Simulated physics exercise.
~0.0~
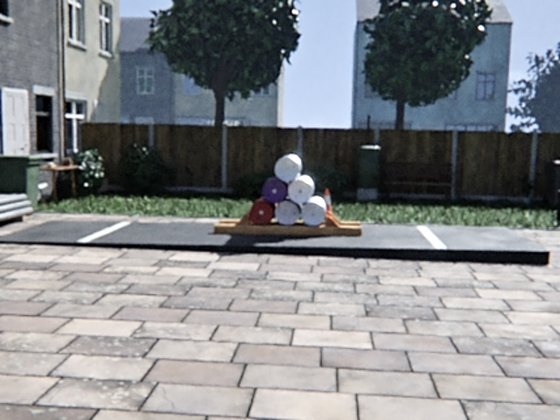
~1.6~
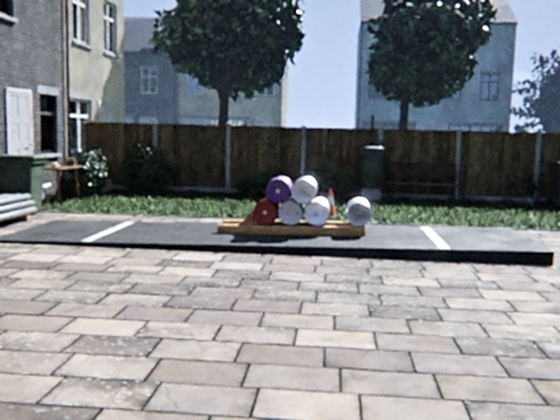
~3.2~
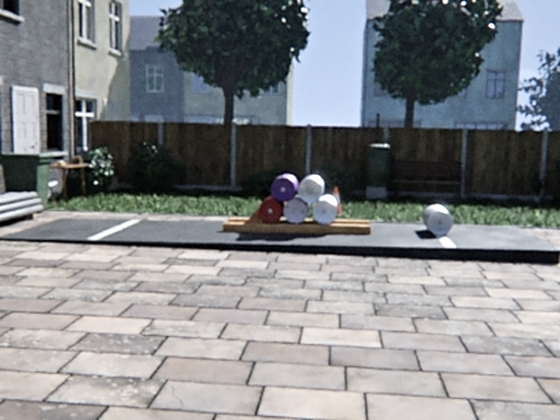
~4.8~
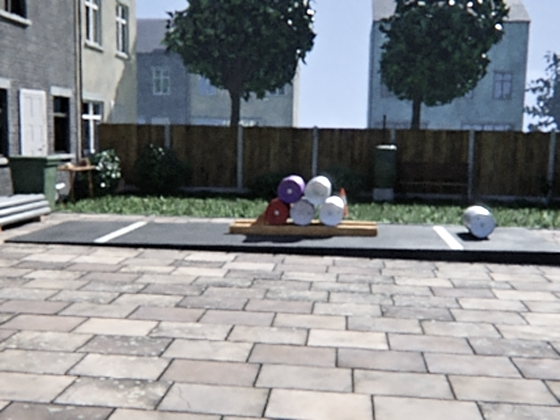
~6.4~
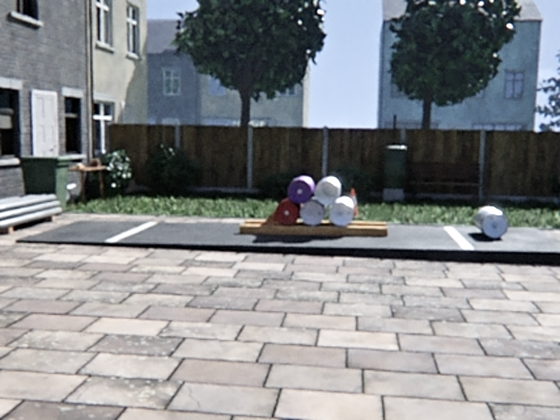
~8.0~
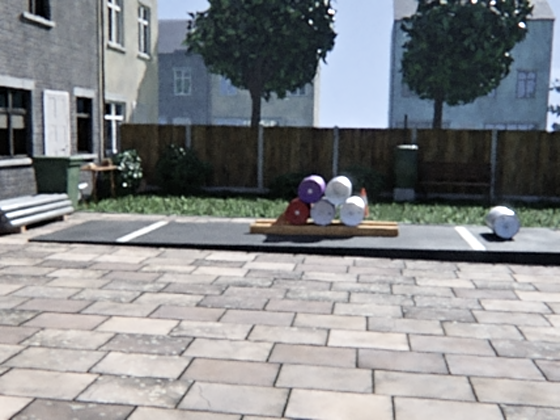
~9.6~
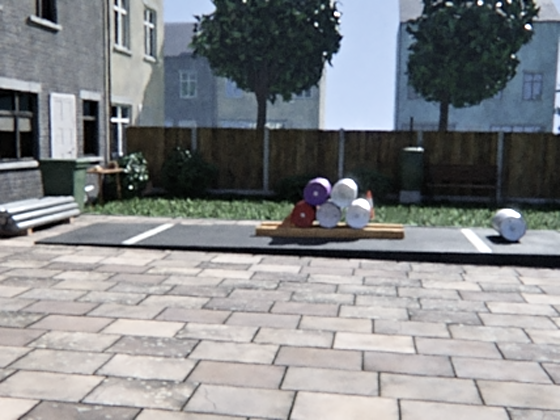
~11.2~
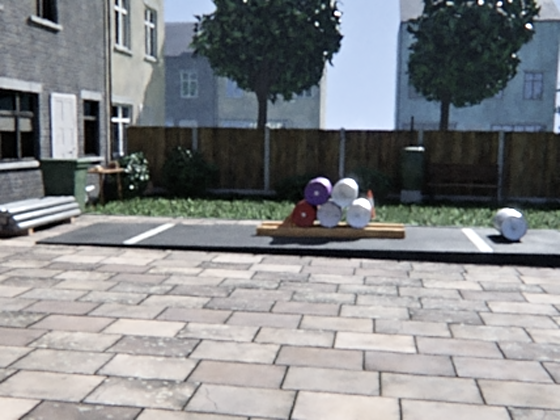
A stack of kegs loses its top white one, which rolls right and stops past the line.
